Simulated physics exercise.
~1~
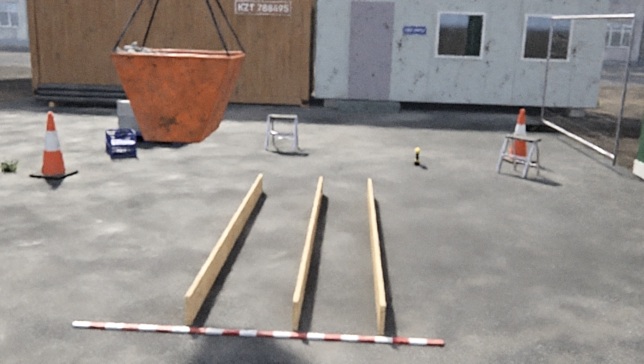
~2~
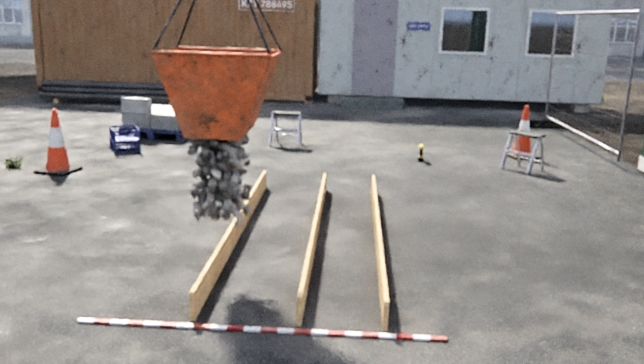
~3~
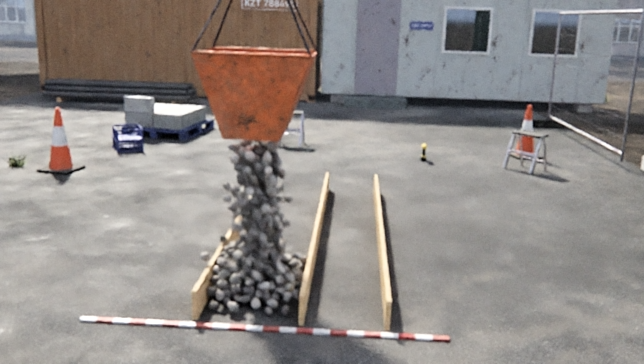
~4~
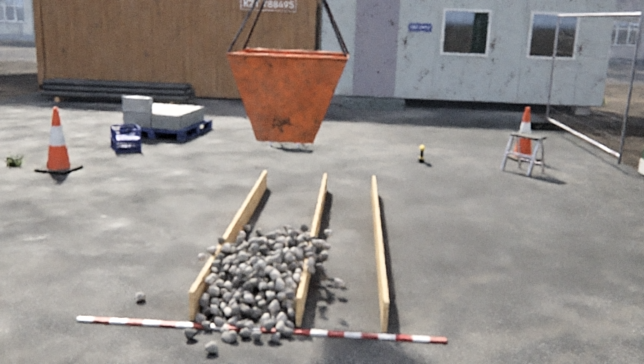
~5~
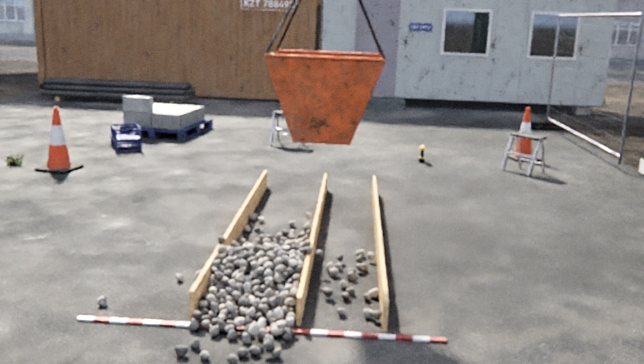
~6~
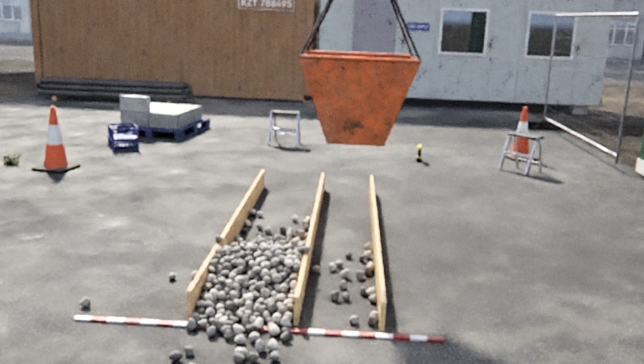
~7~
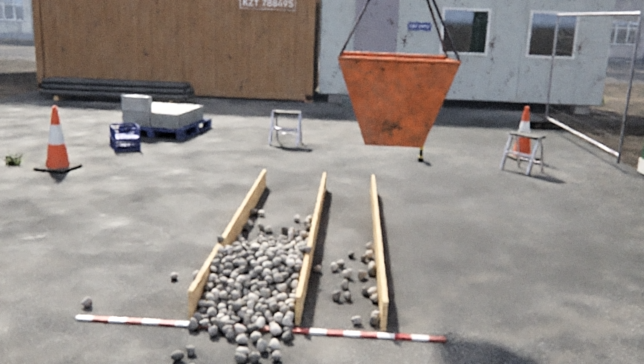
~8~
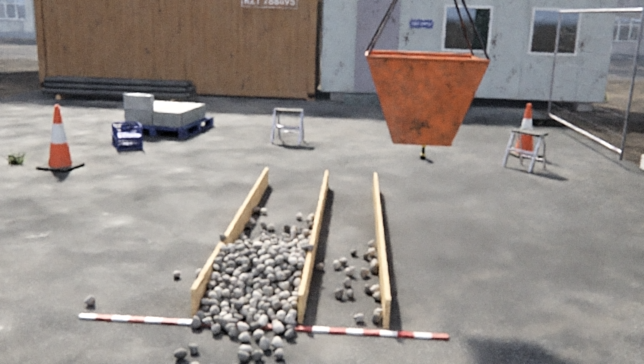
On a grey paved yard in front of a wooden building and a pale cabin, three planks lie on edge behind a red and white striped pole, marking off two bays. An orange skip hanging from cables glides to the right and begins dropping grey stones from its bottom. The stones pour into the left bay and heap up between the planks. As the emptied skip moves on, a few stones scatter into the right bay and past the pole. The skip continues rightward, leaving most of the stones in the left bay.
